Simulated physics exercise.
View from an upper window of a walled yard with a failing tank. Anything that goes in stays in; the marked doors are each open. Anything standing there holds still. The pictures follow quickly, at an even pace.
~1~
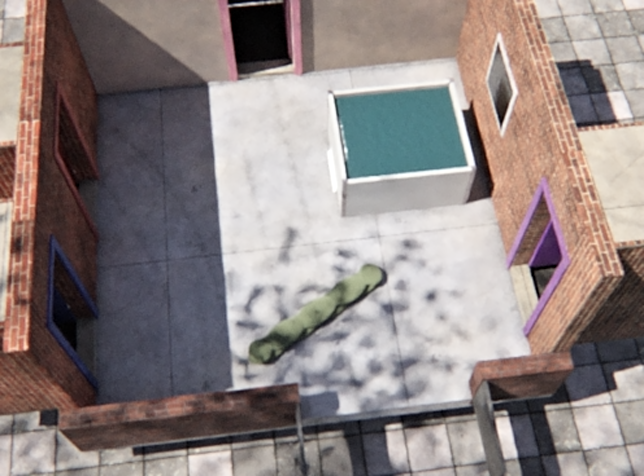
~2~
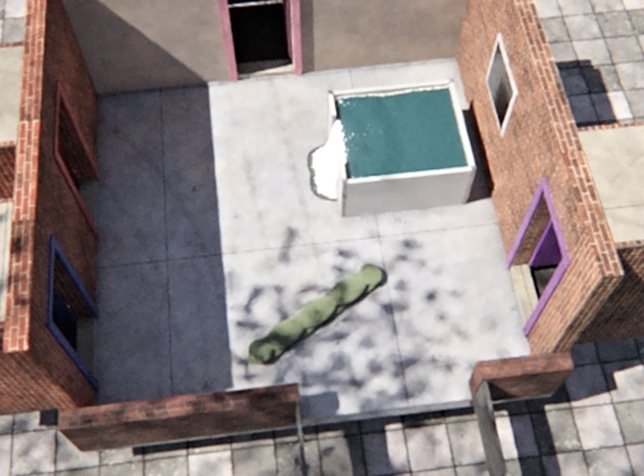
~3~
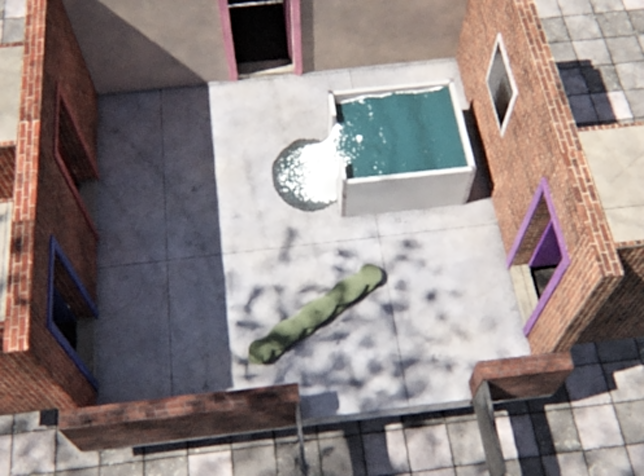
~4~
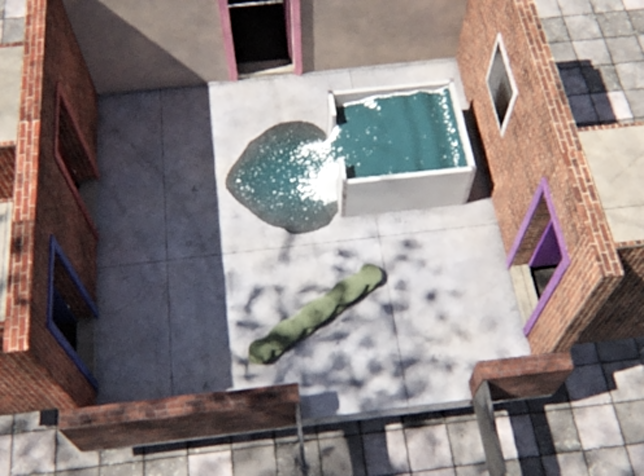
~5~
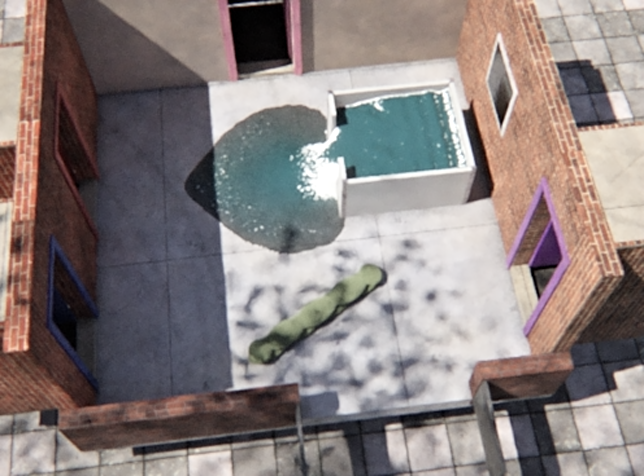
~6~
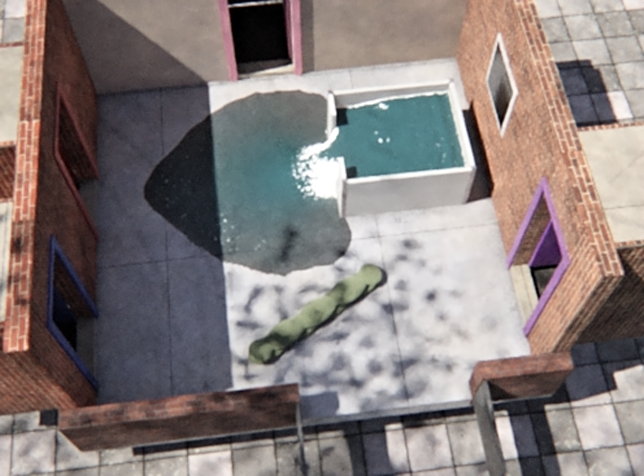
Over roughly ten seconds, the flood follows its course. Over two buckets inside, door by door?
The pink door keeps the inflow to two buckets or less. The blue door lets the inflow pass two buckets. The purple door keeps the inflow to two buckets or less. The red door lets the inflow pass two buckets.
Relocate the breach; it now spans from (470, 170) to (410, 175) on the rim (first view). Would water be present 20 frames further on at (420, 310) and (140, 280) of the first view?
In the order asked: Inundated, then unwetted.
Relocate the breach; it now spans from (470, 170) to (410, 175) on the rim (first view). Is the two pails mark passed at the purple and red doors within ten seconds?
Lab note: Purple door above the mark, red door below the mark.
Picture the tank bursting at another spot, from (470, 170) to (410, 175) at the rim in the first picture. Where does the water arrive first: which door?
The purple door is first in line.
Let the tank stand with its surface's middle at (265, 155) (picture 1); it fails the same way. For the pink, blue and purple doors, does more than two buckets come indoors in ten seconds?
Result: Pink door stays inside the limit, blue door stays inside the limit, purple door stays inside the limit.
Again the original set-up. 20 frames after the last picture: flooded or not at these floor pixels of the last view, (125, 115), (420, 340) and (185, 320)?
In turn, the points end up soaked, high and dry and soaked.
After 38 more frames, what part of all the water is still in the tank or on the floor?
Some 86 parts in a hundred have not run off.
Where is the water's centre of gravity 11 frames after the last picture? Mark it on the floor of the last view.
Near pixel (289, 184).
A moment on, water covers 45 % of the floor; the pink door wet at the sill, nothing in, the blue door not reached, the purple door not reached, the red door over two buckets in.
Next, water covers 55 % of the floor; the pink door wet at the sill, nothing in, the blue door under two buckets in, the purple door not reached, the red door far over two buckets in.
Then, water covers 55 % of the floor; the pink door wet at the sill, nothing in, the blue door over two buckets in, the purple door not reached, the red door far over two buckets in.
Later, water covers 75 % of the floor; the pink door wet at the sill, nothing in, the blue door over two buckets in, the purple door not reached, the red door far over two buckets in.
In the end, water covers 95 % of the floor; the pink door wet at the sill, nothing in, the blue door over two buckets in, the purple door wet at the sill, nothing in, the red door far over two buckets in.
